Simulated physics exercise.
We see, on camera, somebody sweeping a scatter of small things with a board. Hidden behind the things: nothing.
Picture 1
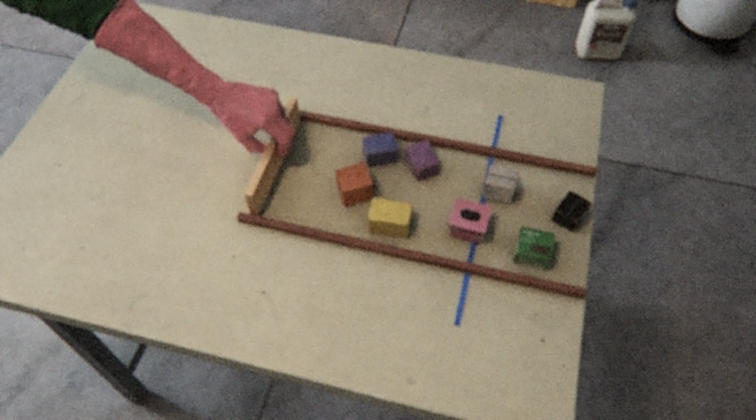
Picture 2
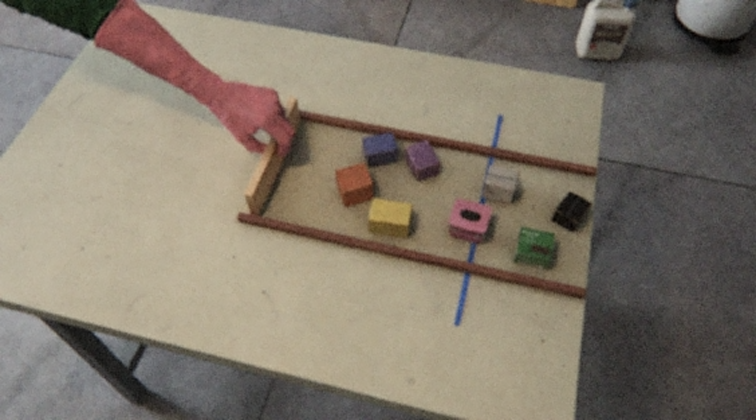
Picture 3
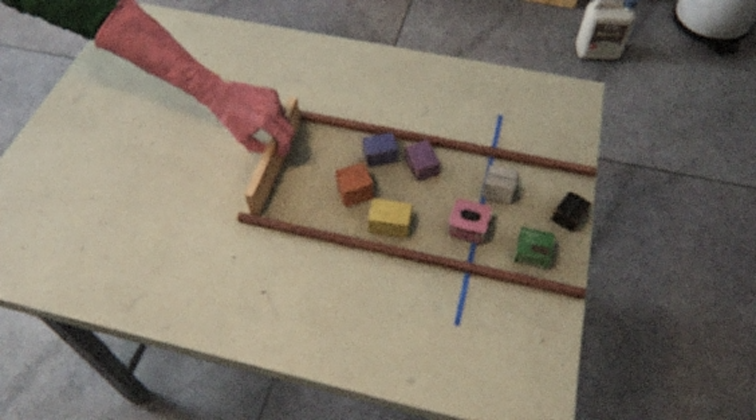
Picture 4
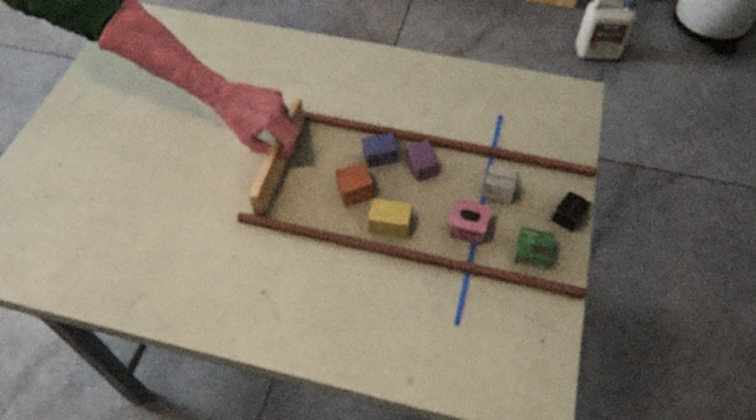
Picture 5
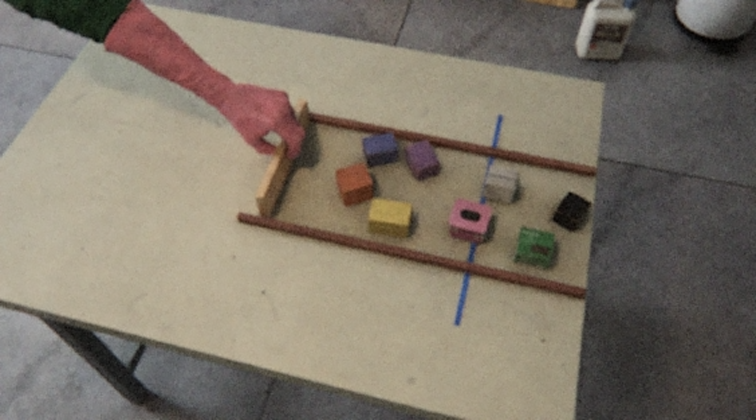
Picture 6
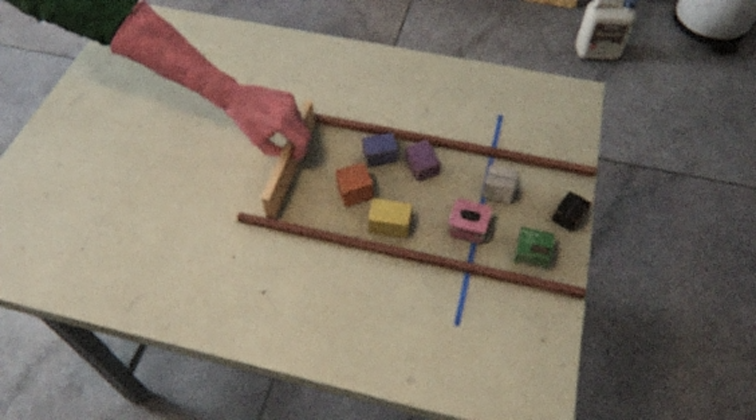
A wooden board, held upright by a hand in a reddish sleeve, stayed still at first, then slid slightly right between two rails toward scattered colored blocks, which sat untouched around a blue line.
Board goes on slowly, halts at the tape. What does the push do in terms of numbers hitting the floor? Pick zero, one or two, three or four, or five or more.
It sends zero to the floor.
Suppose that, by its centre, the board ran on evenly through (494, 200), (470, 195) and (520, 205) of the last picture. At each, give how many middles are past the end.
The counts would come out as 1, 0 and 2.
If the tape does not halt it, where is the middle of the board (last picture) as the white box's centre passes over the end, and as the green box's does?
I'd put it close to (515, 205), and close to (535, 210) for the other one.
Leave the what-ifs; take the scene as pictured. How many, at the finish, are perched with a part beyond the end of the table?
1.
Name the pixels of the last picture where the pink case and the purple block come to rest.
Look around (533, 229) for the first and around (533, 184) for the second.
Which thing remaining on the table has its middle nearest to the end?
The black box ends nearest.
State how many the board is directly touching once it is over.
Number in contact with it: 3.
Early on, none off yet; black box at rest near (571, 212); green box at rest near (534, 248); white box at rest near (500, 185).
Finally, the number that fall off is zero.
